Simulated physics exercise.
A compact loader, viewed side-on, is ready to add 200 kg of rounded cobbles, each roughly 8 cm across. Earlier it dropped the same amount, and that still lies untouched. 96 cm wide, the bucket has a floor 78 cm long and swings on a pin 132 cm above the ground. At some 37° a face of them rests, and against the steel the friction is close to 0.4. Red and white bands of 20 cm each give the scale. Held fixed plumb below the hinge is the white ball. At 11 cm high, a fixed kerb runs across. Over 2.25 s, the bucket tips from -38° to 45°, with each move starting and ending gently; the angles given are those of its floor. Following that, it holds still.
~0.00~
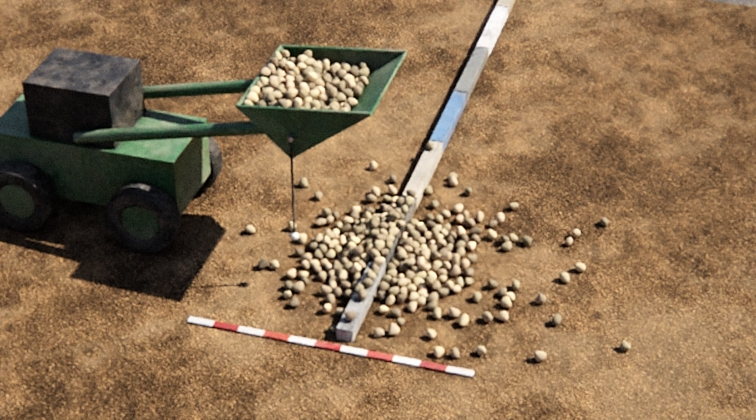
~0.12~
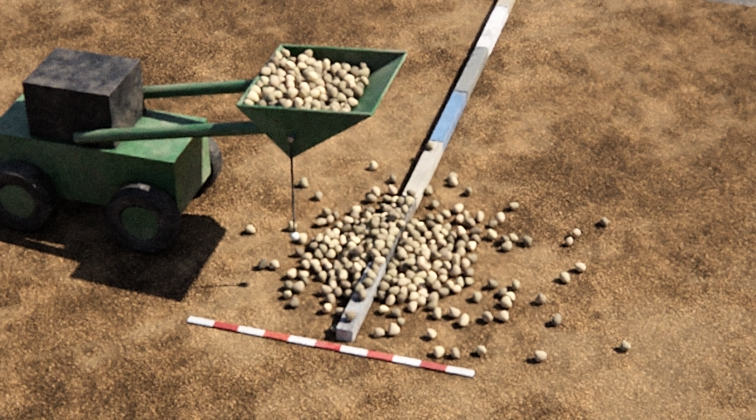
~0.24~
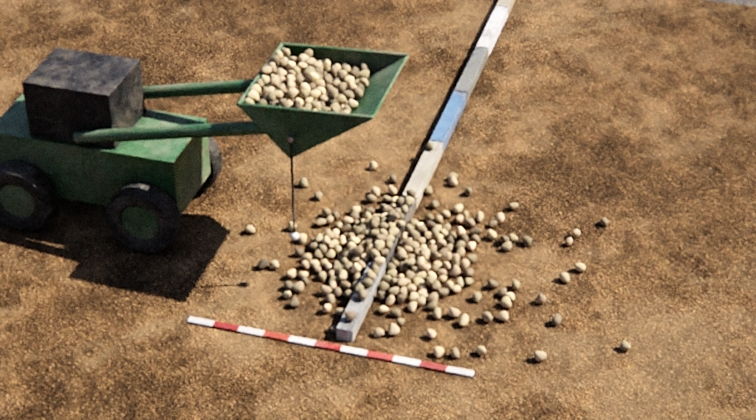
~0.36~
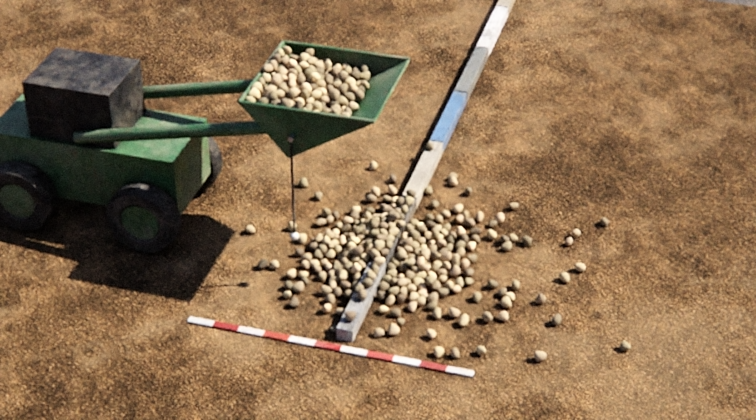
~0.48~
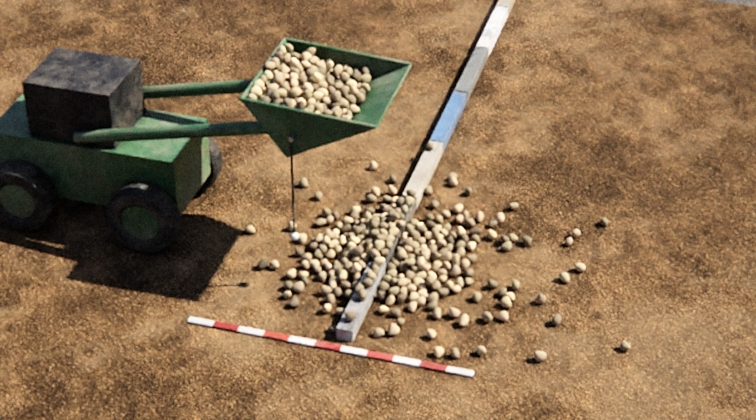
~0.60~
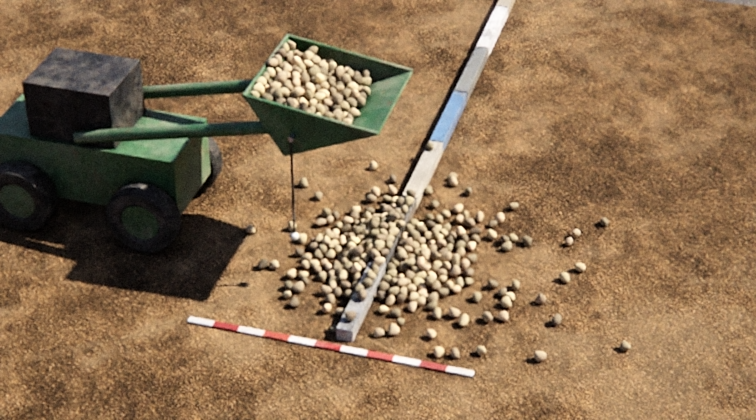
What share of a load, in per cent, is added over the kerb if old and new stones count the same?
I would say 94 percent.
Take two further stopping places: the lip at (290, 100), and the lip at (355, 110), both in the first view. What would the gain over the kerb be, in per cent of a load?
Near 0 in a hundred, then near 70 in a hundred.
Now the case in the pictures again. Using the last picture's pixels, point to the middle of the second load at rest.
Their middle is at about (431, 254).
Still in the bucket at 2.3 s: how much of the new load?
Still inside: Some 0 %.
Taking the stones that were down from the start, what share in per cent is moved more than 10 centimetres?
Close to 15 in a hundred of them.
After 1.7 s the floor is at 32°; in per cent of one load, 92 in the bucket, 60 on this side of the kerb, 48 over the kerb; the foremost stones are at (577, 281).
After 2.3 s the floor is at 45°; in per cent of one load, 2 in the bucket, 72 on this side of the kerb, 126 over the kerb; the foremost stones are at (577, 281).
After 2.7 s the floor is at 45°; in per cent of one load, 0 in the bucket, 58 on this side of the kerb, 142 over the kerb; the foremost stones are at (579, 287).
After 5.2 s the floor is at 45°; in per cent of one load, 0 in the bucket, 58 on this side of the kerb, 142 over the kerb; the foremost stones are at (584, 294). Net gain over the kerb, 94.
